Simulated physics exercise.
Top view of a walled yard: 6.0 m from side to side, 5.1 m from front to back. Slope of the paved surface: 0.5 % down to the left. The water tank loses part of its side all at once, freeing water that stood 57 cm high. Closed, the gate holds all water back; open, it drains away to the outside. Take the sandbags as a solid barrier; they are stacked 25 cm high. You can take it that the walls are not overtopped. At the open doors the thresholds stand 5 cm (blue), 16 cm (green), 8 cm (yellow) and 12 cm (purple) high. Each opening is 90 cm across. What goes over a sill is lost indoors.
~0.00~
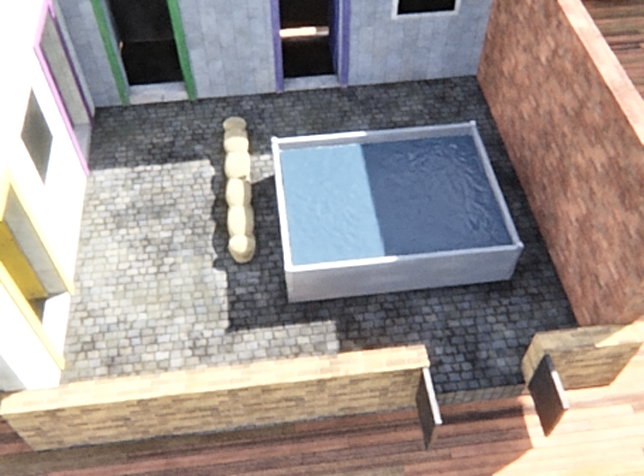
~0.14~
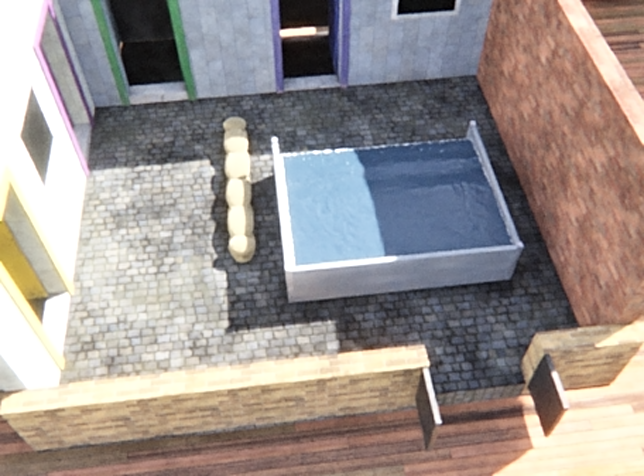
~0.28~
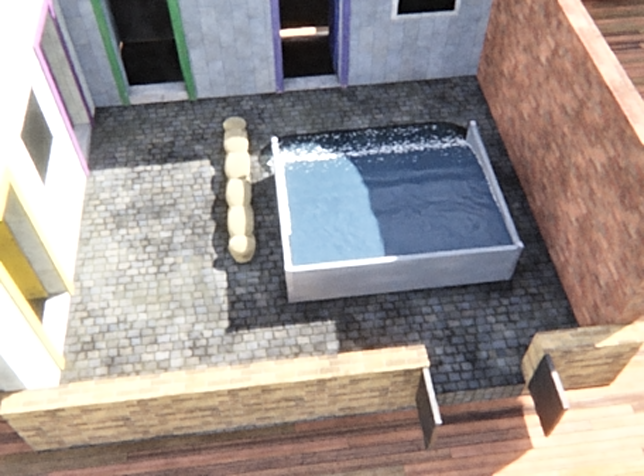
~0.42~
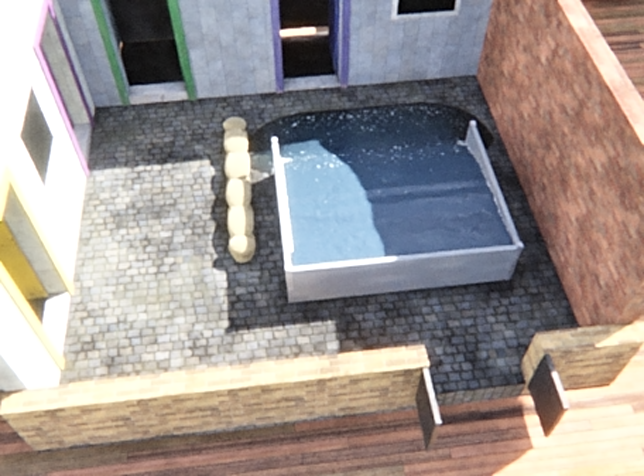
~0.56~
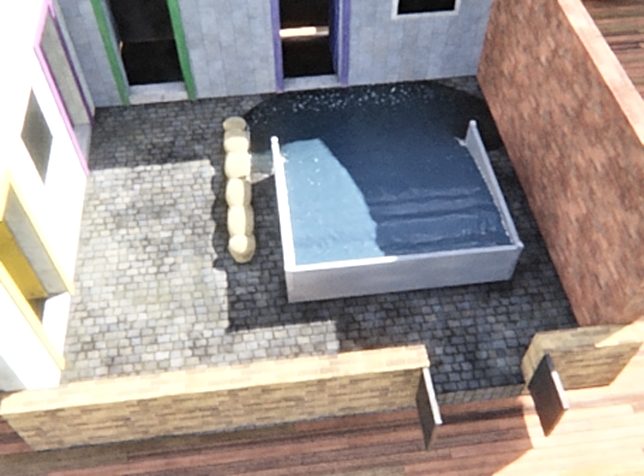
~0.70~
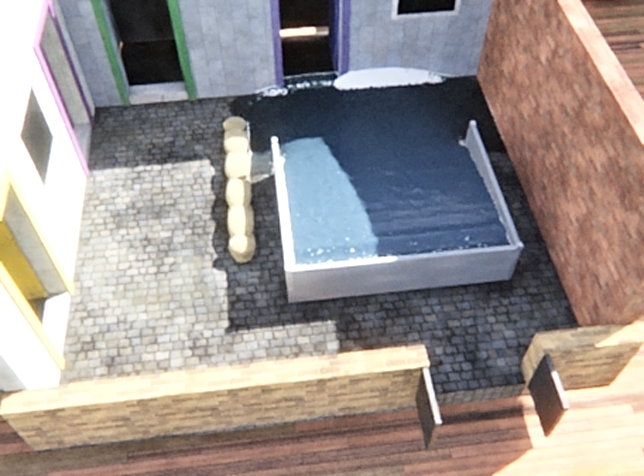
Water pours out of the tank's far side and spreads across the paving to the back wall.
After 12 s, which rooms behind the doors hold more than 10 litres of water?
Room by room: Behind the blue door more than 10 litres, behind the green door 10 litres at most, behind the yellow door more than 10 litres, behind the purple door more than 10 litres.
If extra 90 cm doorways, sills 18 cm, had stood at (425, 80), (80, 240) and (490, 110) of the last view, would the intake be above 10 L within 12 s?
The first one exceeds it, the second one doesn't reach it, and the third one exceeds it.
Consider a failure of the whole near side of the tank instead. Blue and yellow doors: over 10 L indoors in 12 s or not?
Compared with that limit, blue goes higher while yellow goes higher.
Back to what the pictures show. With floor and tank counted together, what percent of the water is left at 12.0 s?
That would be close to 70 per cent.
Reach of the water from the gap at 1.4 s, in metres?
Around 3.4 metres.
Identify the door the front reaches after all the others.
Last: Yellow.
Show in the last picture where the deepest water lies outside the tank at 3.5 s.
In the last picture, around (584, 357).
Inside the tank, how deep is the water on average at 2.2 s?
The average depth is around 19 cm.
After 1.4 s water covers 30 % of the floor and is deepest (44 cm) near (471, 77); blue door 30 cm at the sill, 134 L in, green door 2 cm at the sill, 0 L in, yellow door not reached, purple door not reached.
After 2.2 s water covers 35 % of the floor and is deepest (42 cm) near (471, 77); blue door 32 cm at the sill, 329 L in, green door 6 cm at the sill, 0 L in, yellow door not reached, purple door 5 cm at the sill, 0 L in.
After 3.5 s water covers 55 % of the floor and is deepest (28 cm) near (584, 357); blue door 20 cm at the sill, 531 L in, green door 8 cm at the sill, 0 L in, yellow door not reached, purple door 19 cm at the sill, 12 L in.
After 7.0 s water covers 95 % of the floor and is deepest (14 cm) near (205, 400); blue door 10 cm at the sill, 670 L in, green door 7 cm at the sill, 0 L in, yellow door 4 cm at the sill, 0 L in, purple door 10 cm at the sill, 42 L in.
After 12.0 s water covers 95 % of the floor and is deepest (13 cm) near (107, 108); blue door 9 cm at the sill, 723 L in, green door 9 cm at the sill, 0 L in, yellow door 9 cm at the sill, 25 L in, purple door 11 cm at the sill, 42 L in.
